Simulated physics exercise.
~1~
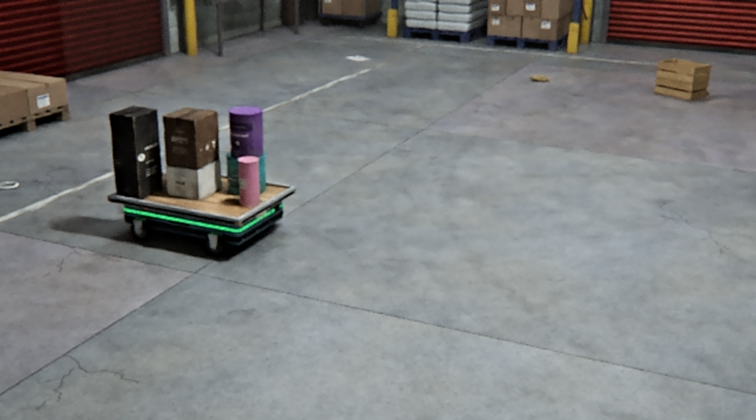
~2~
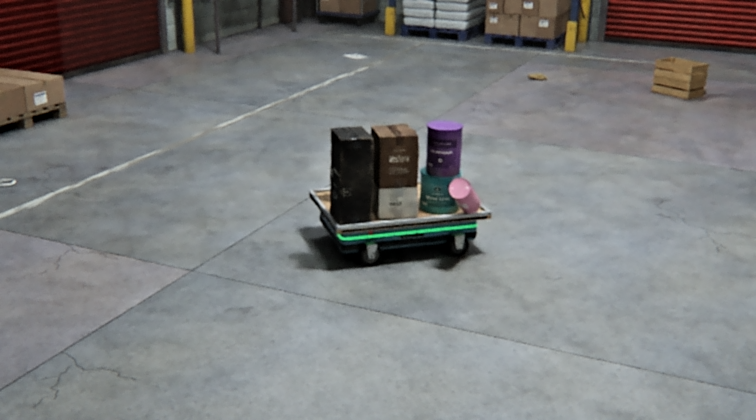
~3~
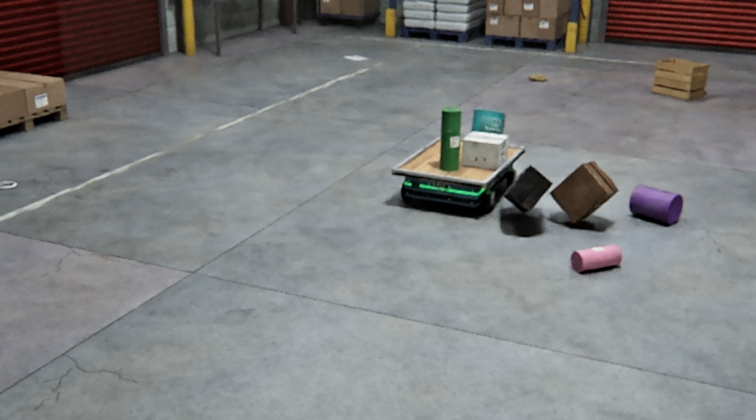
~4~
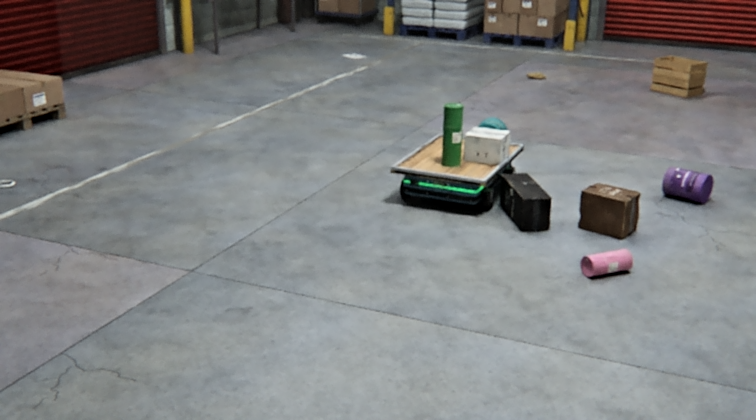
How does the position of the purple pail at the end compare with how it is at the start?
At the start the purple pail stands upright on the cart, but at the end it lies on its side on the floor to the right.
